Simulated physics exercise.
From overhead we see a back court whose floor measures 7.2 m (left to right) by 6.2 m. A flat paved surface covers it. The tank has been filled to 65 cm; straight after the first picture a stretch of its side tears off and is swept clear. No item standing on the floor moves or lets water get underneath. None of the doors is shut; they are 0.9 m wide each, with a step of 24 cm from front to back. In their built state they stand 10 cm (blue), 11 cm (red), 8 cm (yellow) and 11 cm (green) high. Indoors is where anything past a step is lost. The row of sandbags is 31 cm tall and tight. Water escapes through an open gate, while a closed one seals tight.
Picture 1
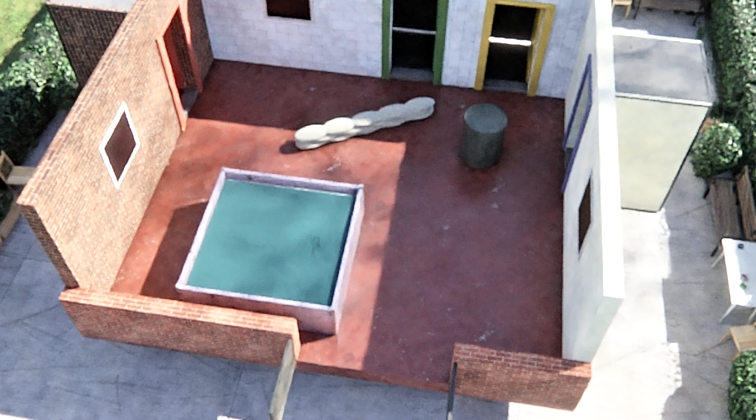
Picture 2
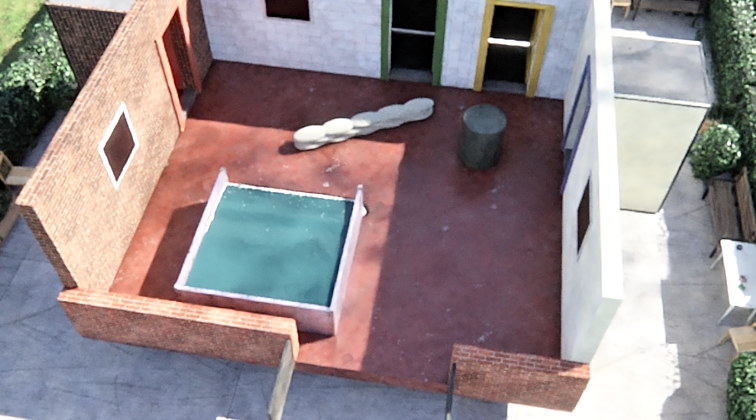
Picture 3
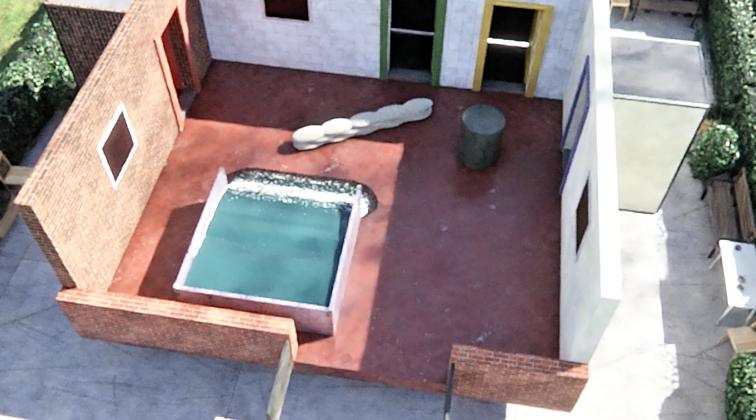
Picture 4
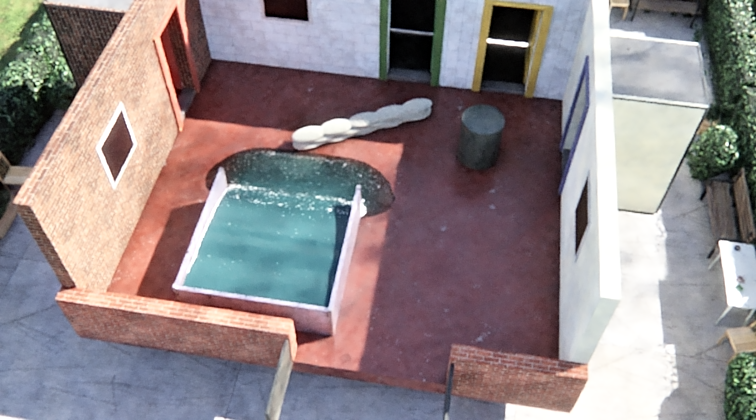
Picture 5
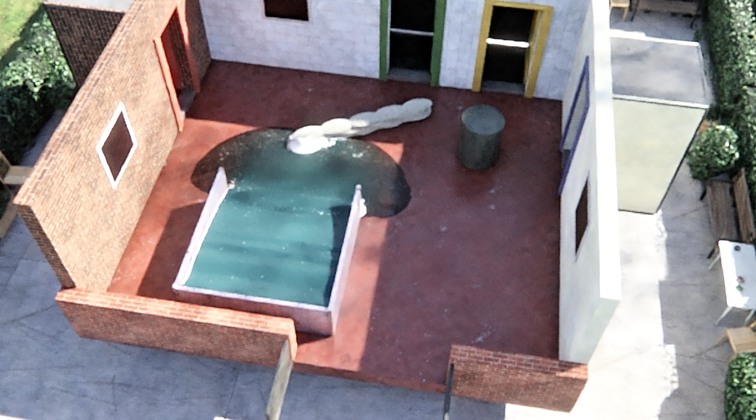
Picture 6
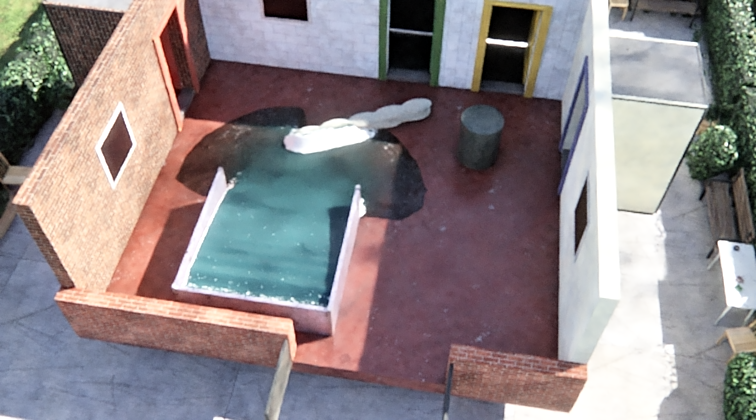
A walled courtyard with a red floor held a square tank of still water until its far side gave way, and water poured out, spread across the floor and washed around a pale twisted object.
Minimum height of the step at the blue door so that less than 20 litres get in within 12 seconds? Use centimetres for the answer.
Roughly 7 cm.
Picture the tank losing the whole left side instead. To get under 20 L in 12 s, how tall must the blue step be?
Estimate: Near 6.0 cm.
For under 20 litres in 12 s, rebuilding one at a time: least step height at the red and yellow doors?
You'd want about 20 centimetres at red and about 19 centimetres at yellow.
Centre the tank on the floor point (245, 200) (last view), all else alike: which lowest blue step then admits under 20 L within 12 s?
With that change, some 8.5 centimetres.
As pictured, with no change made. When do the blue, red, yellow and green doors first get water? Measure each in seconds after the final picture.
Blue at 2.2 seconds, red at 0.5 seconds, yellow at 1.1 seconds, green at 1.8 seconds.
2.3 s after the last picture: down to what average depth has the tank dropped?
Some 16 cm.
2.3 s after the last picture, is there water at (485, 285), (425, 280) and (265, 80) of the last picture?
Status: Clear / clear / submerged.
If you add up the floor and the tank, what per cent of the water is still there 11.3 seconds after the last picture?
Some 80 %.
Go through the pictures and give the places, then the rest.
Still water, 65 cm deep, in the tank at (275, 237); the blue door at (576, 130) is dry, in the first frame.
Water pours out on the far side and has run 0.2 m, to a hidden place; about 8 cm deep outside, 65 cm at the back, in the second frame.
Water pours out on the far side and has run 0.7 m, to (249, 172); about 12 cm deep outside, 65 cm at the back, in the third frame.
The front is at (262, 151), 1.2 m from the gap on the far side; 3.3 m2 of floor is wet, 65 cm left at the back, in the fourth frame.
The front is at (286, 130), 1.8 m from the gap on the far side; 5.0 m2 of floor is wet, 64 cm left at the back, in the fifth frame.
The gap is on the far side, the front 2.3 m out at (286, 110); the back of the tank holds 57 cm; the blue door at (573, 132), 4.9 m from the gap, is still 2.7 m from the nearest water, in the sixth frame.
Then, 0.7 s after the last picture water covers 35 % of the floor, deepest (45 cm) near (307, 152); it has not reached the blue door.
Then, 2.3 s after the last picture water covers 50 % of the floor, deepest (32 cm) near (197, 90); 3 cm at the blue door, 0 litres in over its 10 cm step.
Then, 11.3 s after the last picture water covers 95 % of the floor, deepest (10 cm) near (547, 385); 6 cm at the blue door, 3 litres in over its 10 cm step.
At the blue door as built, the water peaked near 12 cm, 6.1 s after the last picture.
Run again over the same 12 s with other heights there, 28 litres in over 6.5 cm, 12 litres over 8 cm. The limit of 20 litres is kept from about 7 cm up.
